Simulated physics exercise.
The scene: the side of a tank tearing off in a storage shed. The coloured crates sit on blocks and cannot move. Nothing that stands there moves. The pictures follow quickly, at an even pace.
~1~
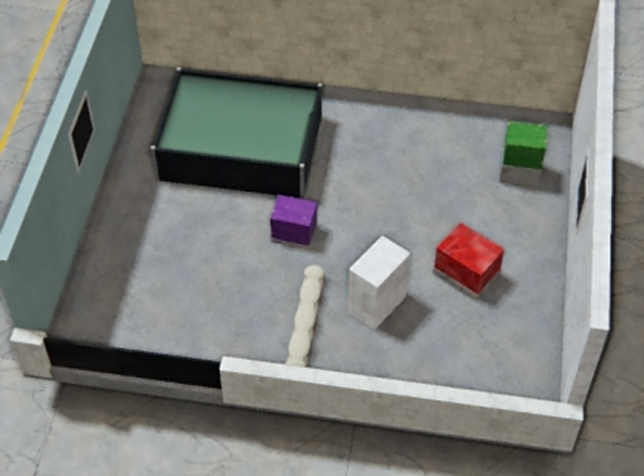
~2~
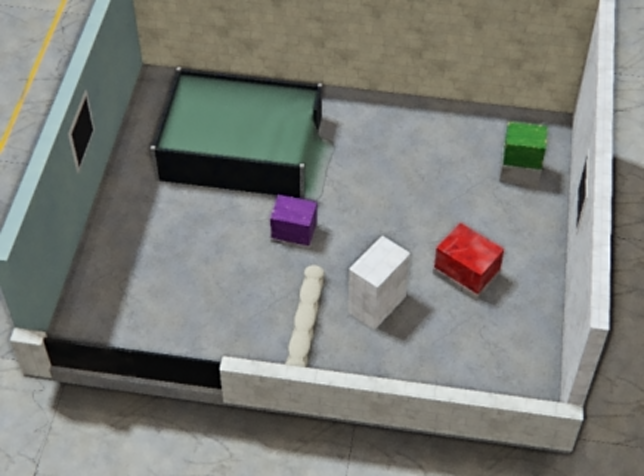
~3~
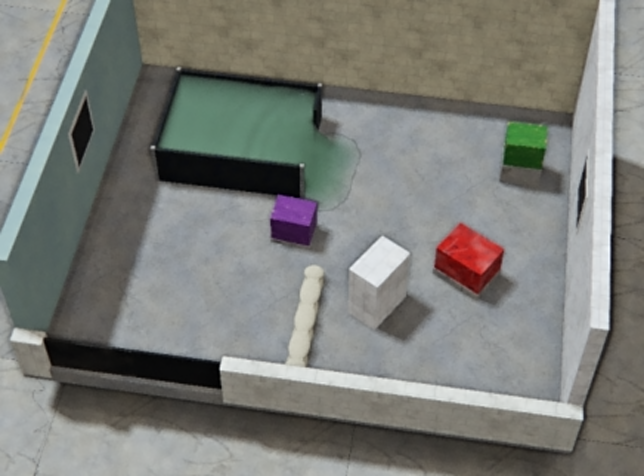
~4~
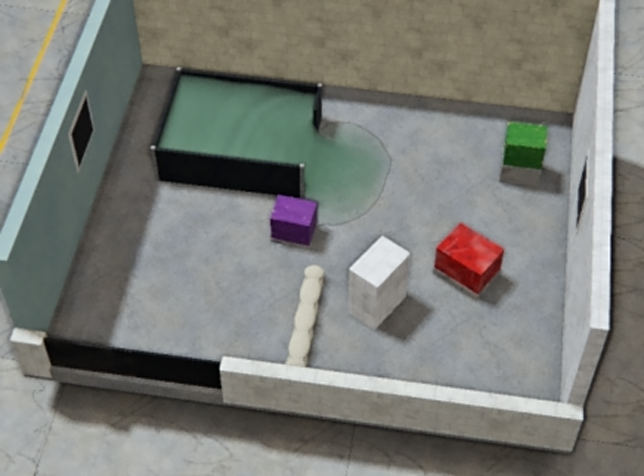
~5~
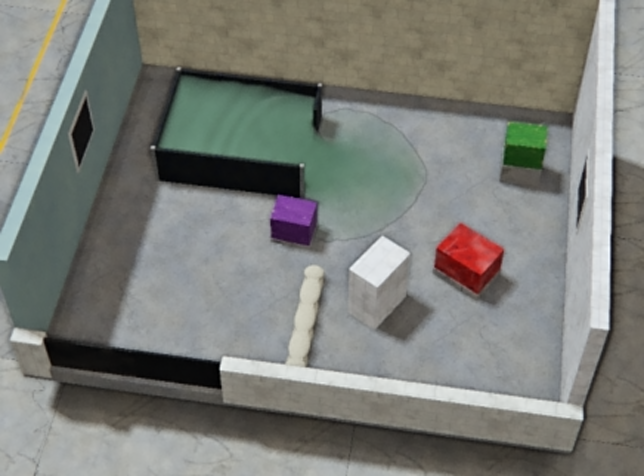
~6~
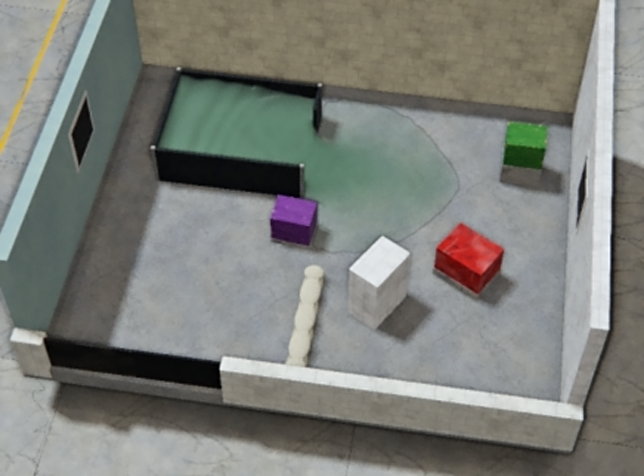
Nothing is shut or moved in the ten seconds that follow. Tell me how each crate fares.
One by one: The green crate stays dry; the purple crate gets wet; the red crate gets wet.
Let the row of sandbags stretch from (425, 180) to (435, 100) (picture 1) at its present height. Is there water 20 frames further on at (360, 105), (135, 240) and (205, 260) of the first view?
In turn: Flooded, not flooded, free of water.
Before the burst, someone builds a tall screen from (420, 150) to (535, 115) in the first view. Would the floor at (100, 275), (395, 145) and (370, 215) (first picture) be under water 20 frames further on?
In that order: Dry, awash, under water.
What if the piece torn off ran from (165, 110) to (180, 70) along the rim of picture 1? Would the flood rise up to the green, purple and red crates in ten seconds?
One by one: The green crate escapes it, the purple crate is wetted, the red crate is spared.
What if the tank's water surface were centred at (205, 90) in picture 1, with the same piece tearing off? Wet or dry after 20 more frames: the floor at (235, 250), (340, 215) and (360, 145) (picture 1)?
In that order: Not flooded, awash, under water.
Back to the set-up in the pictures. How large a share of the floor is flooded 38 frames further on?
Roughly 60 per cent.
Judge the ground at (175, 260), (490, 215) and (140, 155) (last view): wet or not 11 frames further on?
One after the other: Free of water, awash, clear.
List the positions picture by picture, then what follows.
Still water in the tank at (239, 120), in the first picture.
Water pours out at (307, 157) and has run to (306, 201), in the second picture.
Water pours out at (307, 159) and has run to (351, 145), in the third picture.
Water pours out at (307, 160) and has run to (386, 159), in the fourth picture.
Water pours out at (307, 160) and has run to (421, 168), in the fifth picture.
Water pours out at (307, 160) and has run to (454, 180), in the sixth picture.
A moment on, water covers 30 % of the floor; the green crate water round its plinth, the purple crate water round its plinth, the red crate water round its plinth.
Next, water covers 40 % of the floor; the green crate water round its plinth, the purple crate water round its plinth, the red crate water round its plinth.
Then, water covers 50 % of the floor; the green crate water round its plinth, the purple crate water round its plinth, the red crate water round its plinth.
Later, water covers 60 % of the floor; the green crate water round its plinth, the purple crate water round its plinth, the red crate water round its plinth.
In the end, water covers 85 % of the floor; the green crate stayed above the water, the purple crate was topped, the red crate was topped.
